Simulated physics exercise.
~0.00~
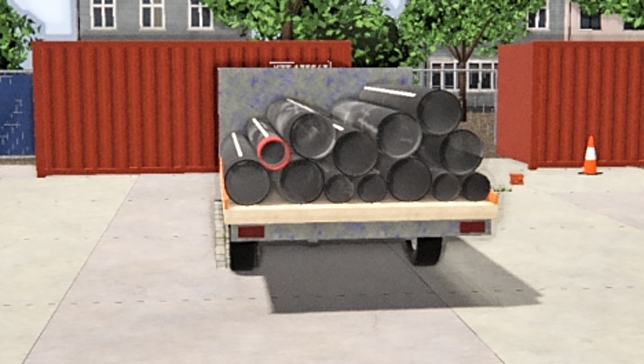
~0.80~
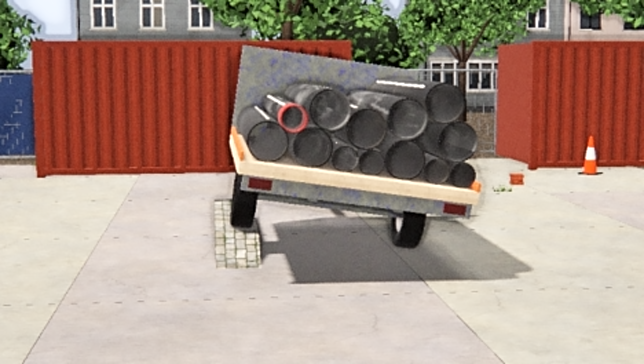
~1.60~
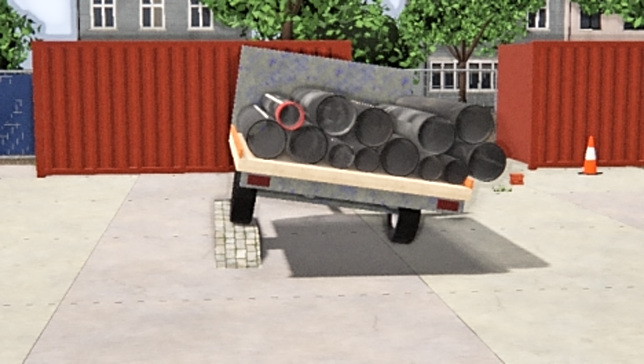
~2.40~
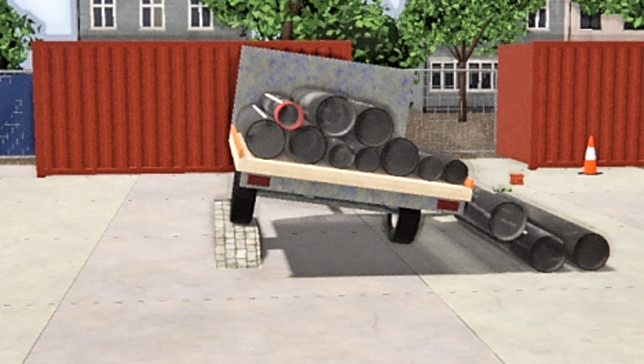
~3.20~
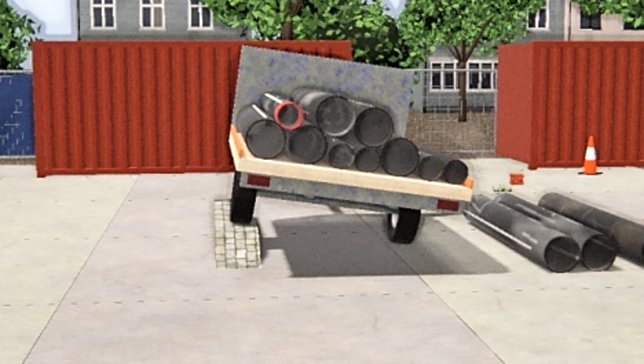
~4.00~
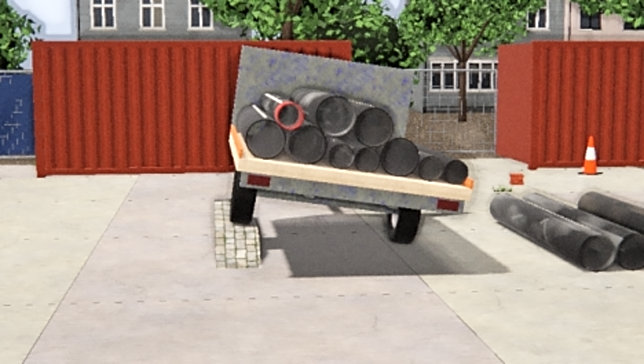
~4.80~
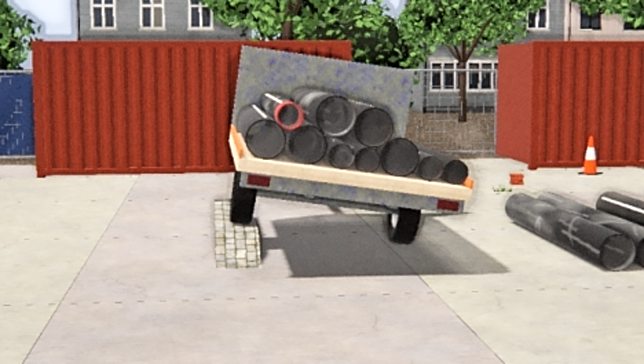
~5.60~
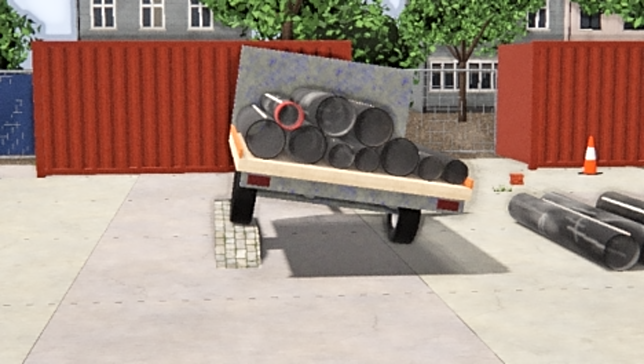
In a paved yard with red containers, a trailer stacked with loose dark pipes tilted as its left wheel rose onto a pale block, and three pipes tumbled off the right side and rolled away, while the red one stayed aboard.
